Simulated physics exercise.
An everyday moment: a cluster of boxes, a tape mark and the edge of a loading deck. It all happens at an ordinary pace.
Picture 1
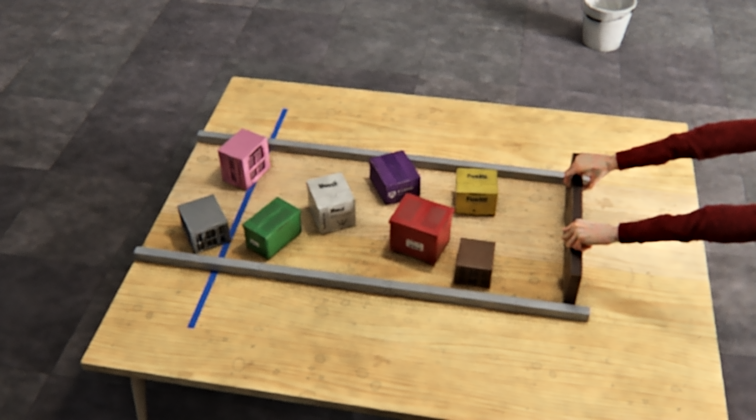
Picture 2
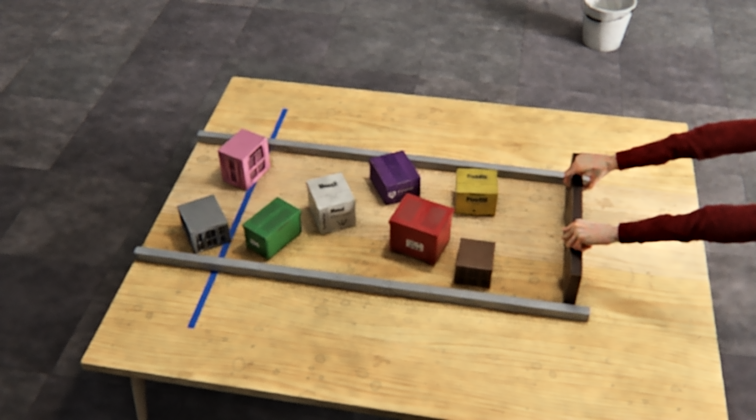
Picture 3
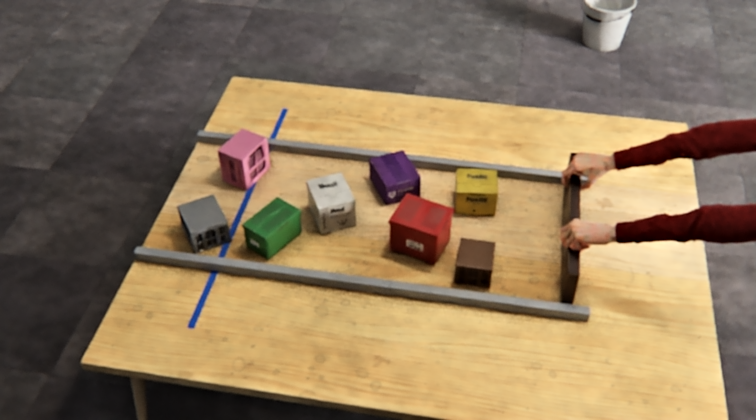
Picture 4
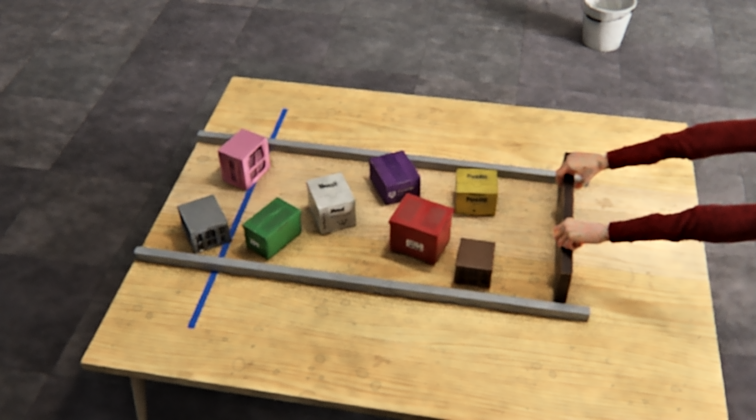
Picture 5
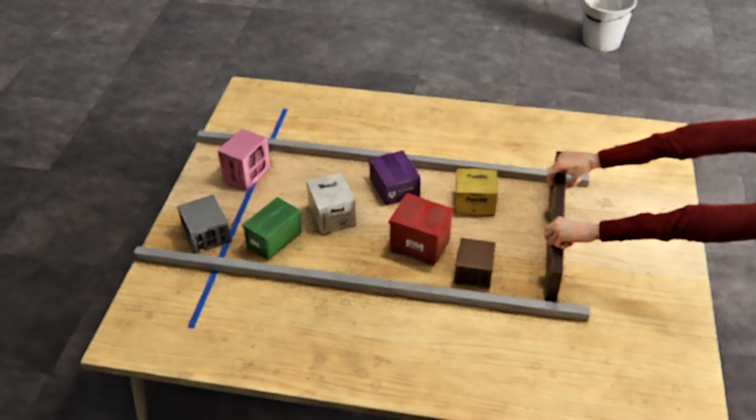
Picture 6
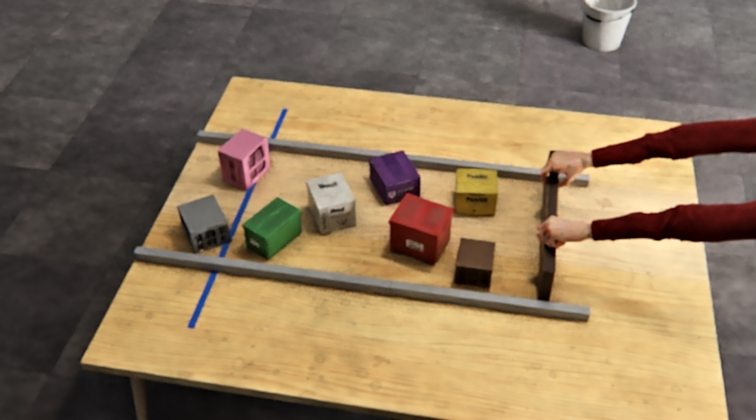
Two hands in dark red sleeves grip a dark plank at the right of a pale wooden table, seen from above at an angle, on a grey tiled floor. Between two grey rails lie pink, grey, green, white, purple, red, yellow and brown boxes, with blue tape at left and a white bucket behind. The hands slide the plank slightly left, while the boxes and camera stay still.
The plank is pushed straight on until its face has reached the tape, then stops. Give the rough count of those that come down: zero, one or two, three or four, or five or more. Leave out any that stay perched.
As it turns out, the number that fall off is one or two.
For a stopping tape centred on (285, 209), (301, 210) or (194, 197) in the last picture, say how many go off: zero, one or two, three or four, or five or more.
One after another: None; none at all; more than four.
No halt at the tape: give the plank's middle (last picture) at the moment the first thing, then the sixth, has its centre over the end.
Near (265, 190) and (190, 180).
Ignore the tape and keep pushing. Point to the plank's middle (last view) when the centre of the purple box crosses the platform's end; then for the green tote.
About (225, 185), and (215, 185) for the other.
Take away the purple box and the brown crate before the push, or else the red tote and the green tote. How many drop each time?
The counts: 1 and 1.
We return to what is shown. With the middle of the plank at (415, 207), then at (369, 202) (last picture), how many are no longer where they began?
At the one place 5, at the other 5.
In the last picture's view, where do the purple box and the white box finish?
Near (205, 150) and (187, 175).
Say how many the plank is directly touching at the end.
It touches 3.
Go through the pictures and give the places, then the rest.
The first picture shows grey crate (204, 224); pink crate (245, 159); green tote (273, 229); plank (573, 227); tape (244, 203).
The second picture shows pink crate (245, 159); brown crate (475, 263).
The third picture shows green tote (273, 229); white box (331, 203).
The fourth picture shows grey crate (204, 224); red tote (421, 230).
The fifth picture shows pink crate (245, 159); plank (556, 225).
The sixth picture shows grey crate (204, 224); pink crate (245, 159); green tote (273, 229); plank (549, 224); tape (244, 203).
Soon after, none off yet; grey crate at rest near (204, 224); pink crate at rest near (245, 159); green tote at rest near (273, 229).
By the end, the number that fall off is one or two; fallen, pink crate and grey crate.
